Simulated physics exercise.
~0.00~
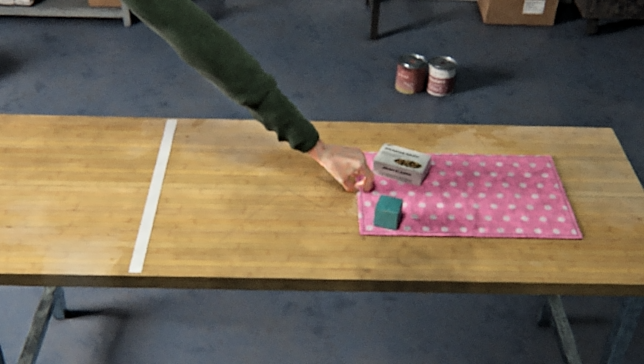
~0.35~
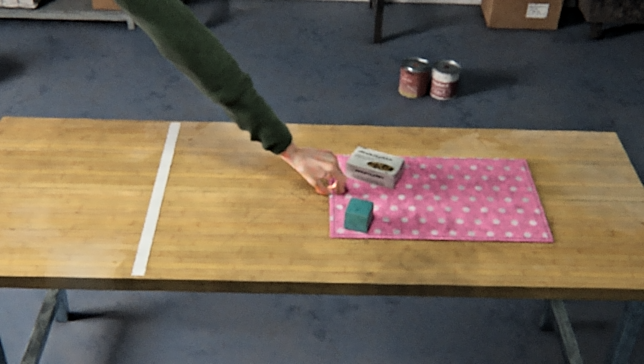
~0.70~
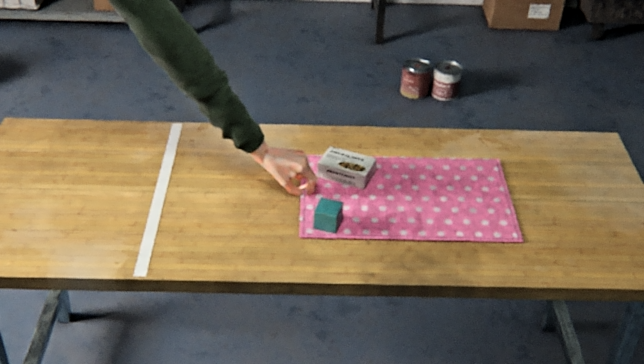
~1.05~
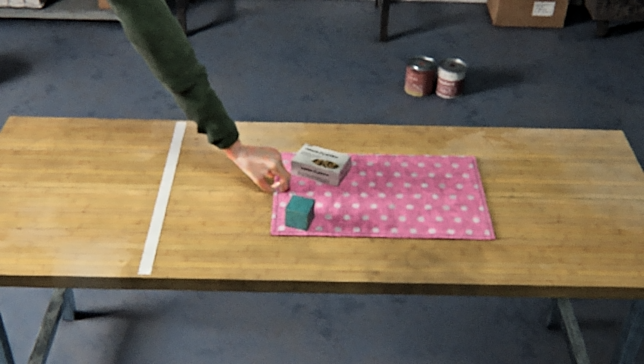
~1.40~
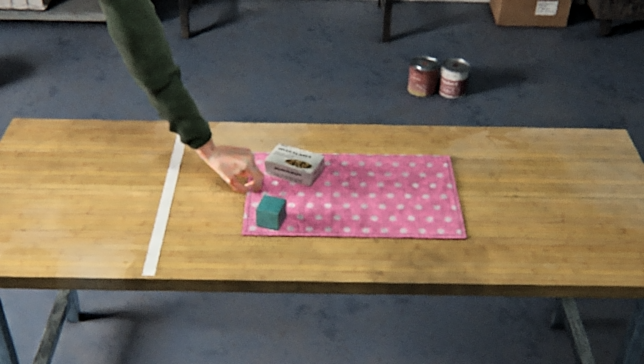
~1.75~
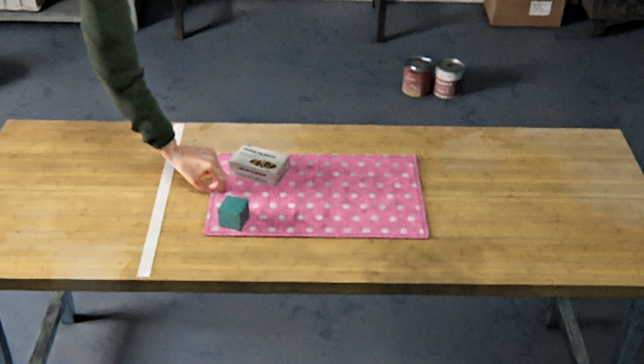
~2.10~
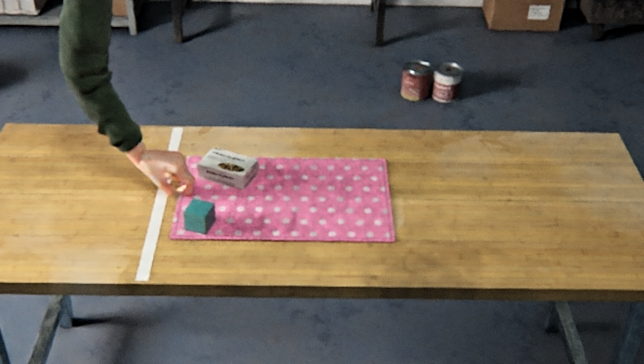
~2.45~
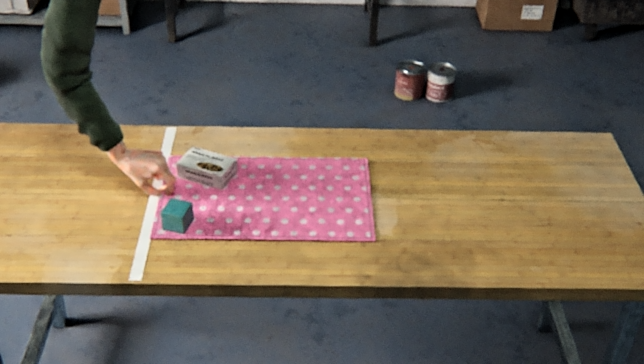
A hand dragging a pink dotted cloth left across a table to a tape line, box and turquoise block staying aboard.
